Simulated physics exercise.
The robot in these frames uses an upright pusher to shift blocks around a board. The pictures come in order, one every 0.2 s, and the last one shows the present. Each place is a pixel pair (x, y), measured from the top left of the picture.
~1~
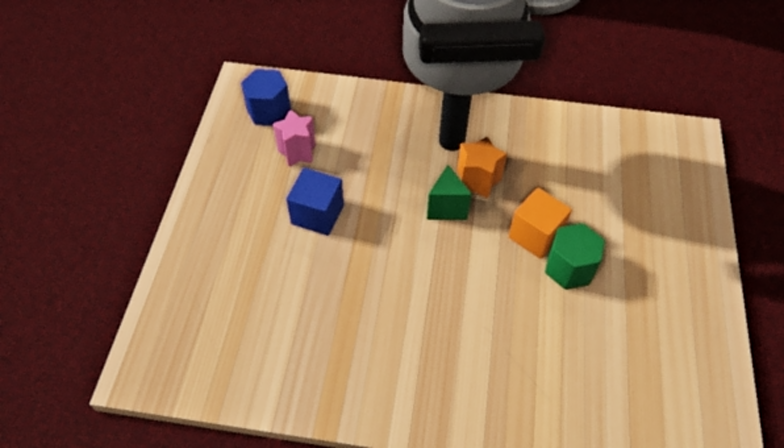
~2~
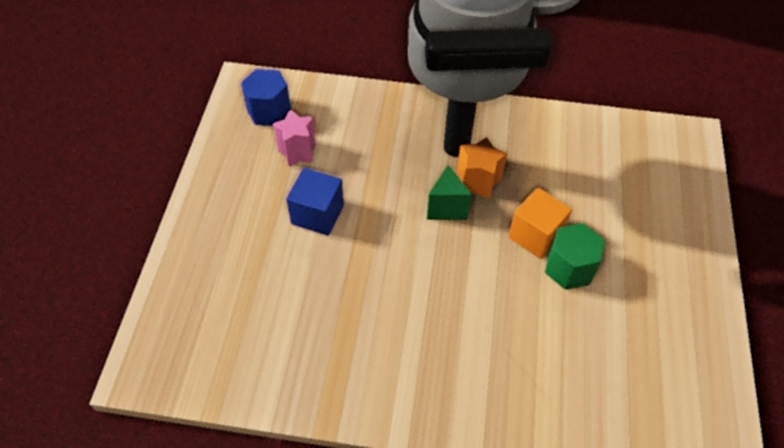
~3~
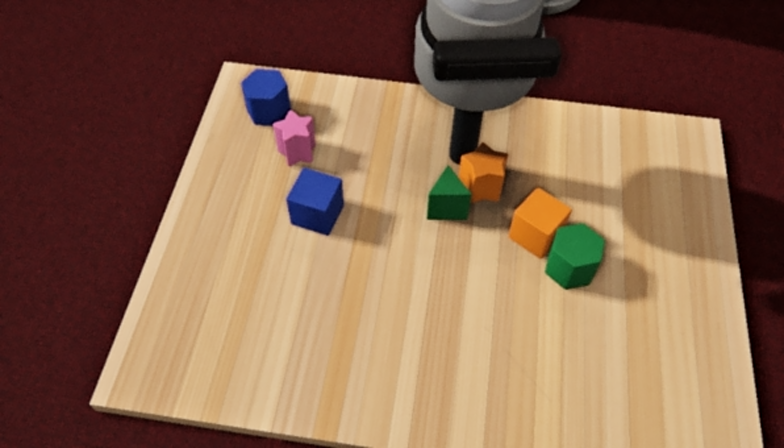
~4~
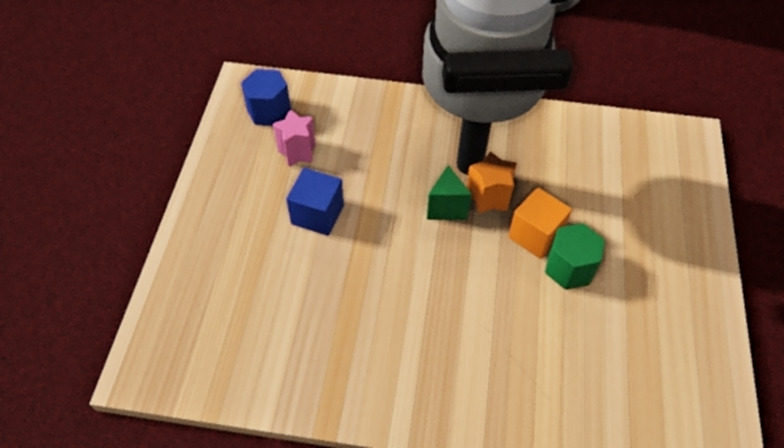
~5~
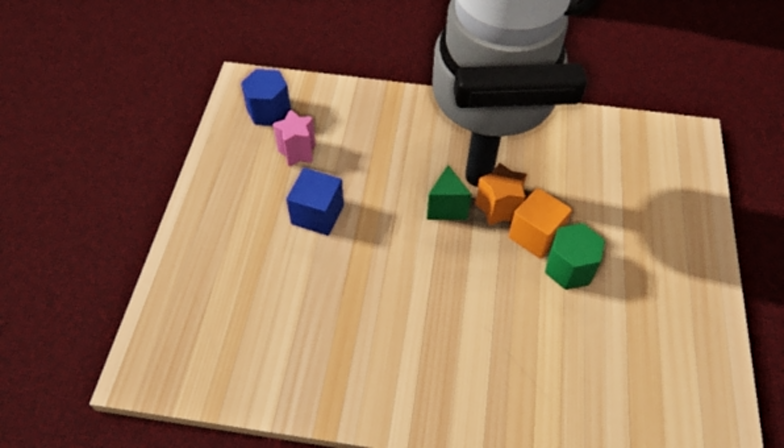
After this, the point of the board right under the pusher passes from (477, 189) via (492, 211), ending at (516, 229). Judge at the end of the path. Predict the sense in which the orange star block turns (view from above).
Anticlockwise.
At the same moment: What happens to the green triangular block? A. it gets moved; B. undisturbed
B.
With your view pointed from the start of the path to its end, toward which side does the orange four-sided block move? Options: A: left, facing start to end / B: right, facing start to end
A.
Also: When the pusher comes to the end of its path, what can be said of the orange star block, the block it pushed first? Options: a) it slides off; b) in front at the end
b.
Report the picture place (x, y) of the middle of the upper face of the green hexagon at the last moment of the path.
The middle of its upper face will lie at (620, 277).
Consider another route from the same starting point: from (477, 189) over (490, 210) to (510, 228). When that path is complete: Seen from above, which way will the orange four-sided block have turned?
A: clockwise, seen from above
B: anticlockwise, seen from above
(A)
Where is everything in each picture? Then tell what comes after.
In the first frame, lower end of the pusher at (452, 141), tops of blocks, green triangular block at (450, 184), orange star block at (483, 154), orange four-sided block at (544, 210), green hexagon at (580, 244).
In the second frame, pusher at (457, 148), blocks as before.
In the third frame, pusher at (463, 155), orange star block at (487, 160).
In the fourth frame, pusher at (470, 165), orange star block at (495, 170).
In the fifth frame, pusher at (479, 177), green triangular block at (450, 184), orange star block at (505, 182), orange four-sided block at (544, 210), green hexagon at (580, 244).
The first path, step by step. Halfway along, pusher at (496, 199); orange star block at (529, 199), turned 20° anticlockwise; orange four-sided block at (564, 225), turned 25° clockwise; green hexagon at (594, 259).
At the end, pusher at (519, 217); green triangular block not moved; orange star block at (555, 214), turned 25° anticlockwise; orange four-sided block at (592, 239), turned 25° clockwise; green hexagon at (620, 277).
